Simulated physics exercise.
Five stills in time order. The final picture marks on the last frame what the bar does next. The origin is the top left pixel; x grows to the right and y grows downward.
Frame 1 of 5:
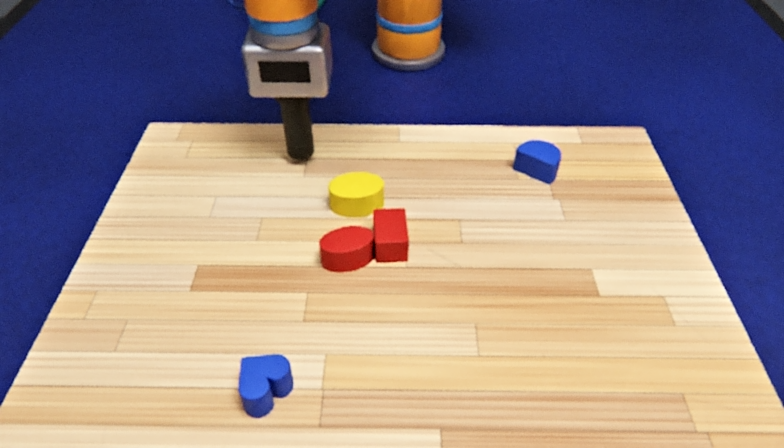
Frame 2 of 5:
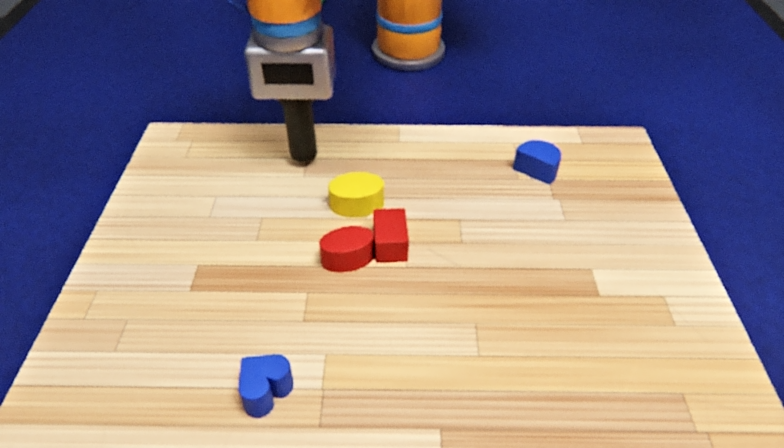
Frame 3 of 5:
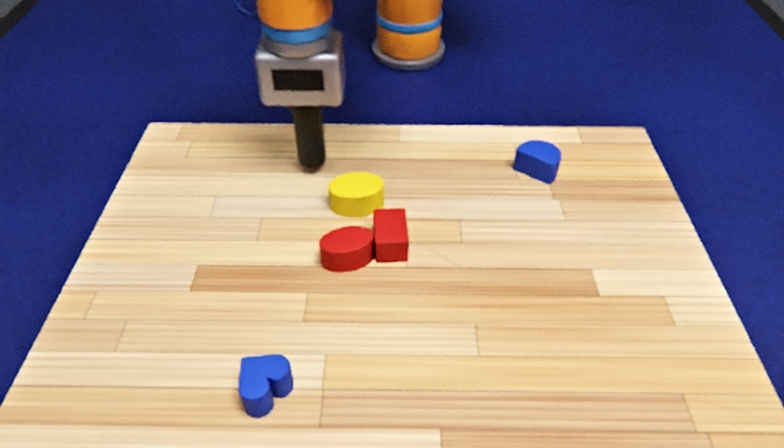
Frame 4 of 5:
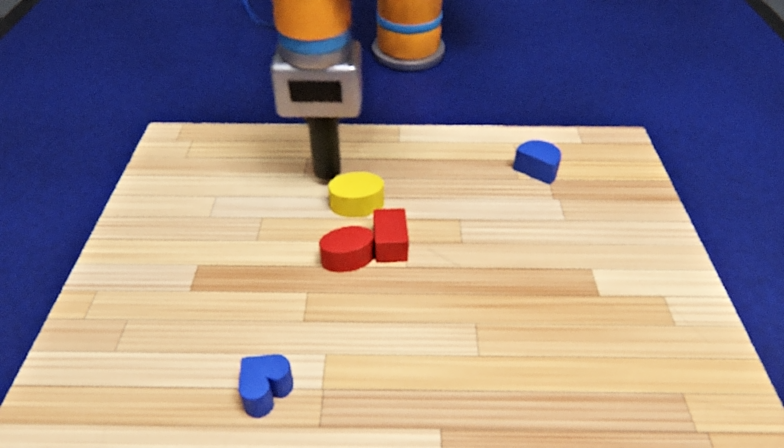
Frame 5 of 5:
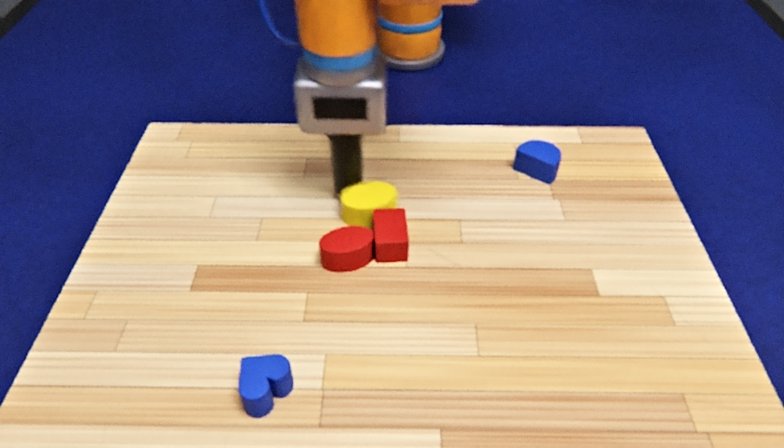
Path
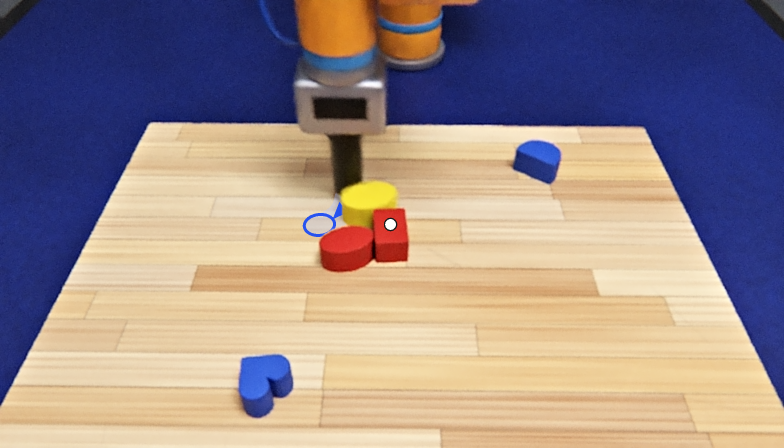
A robot arm moves its black bar down and right, nudging the yellow block slightly right.
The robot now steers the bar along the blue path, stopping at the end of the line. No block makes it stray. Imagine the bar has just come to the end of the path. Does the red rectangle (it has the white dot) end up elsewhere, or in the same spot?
The answer is that it is displaced.
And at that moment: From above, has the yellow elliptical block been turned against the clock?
Answer: Yes.
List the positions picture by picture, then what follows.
The first picture shows bar tip at (301, 153); block tops, red elliptical block at (347, 238); yellow elliptical block at (356, 184); red rectangle at (391, 224).
The second picture shows bar at (304, 155); blocks unchanged.
The third picture shows bar at (313, 161); blocks unchanged.
The fourth picture shows bar at (328, 172); blocks unchanged.
The fifth picture shows bar at (349, 189); red elliptical block at (347, 238); yellow elliptical block at (369, 194); red rectangle at (391, 224).
Path on the board, from (349, 196) by way of (346, 208) and (335, 218) to (319, 225); the dot is on the red rectangle.
Halfway along, bar at (341, 206); yellow elliptical block at (374, 202), turned 25° anticlockwise; red rectangle at (399, 231).
At the end, bar at (319, 218); red elliptical block in place; yellow elliptical block at (374, 202), turned 25° anticlockwise; red rectangle at (399, 231).
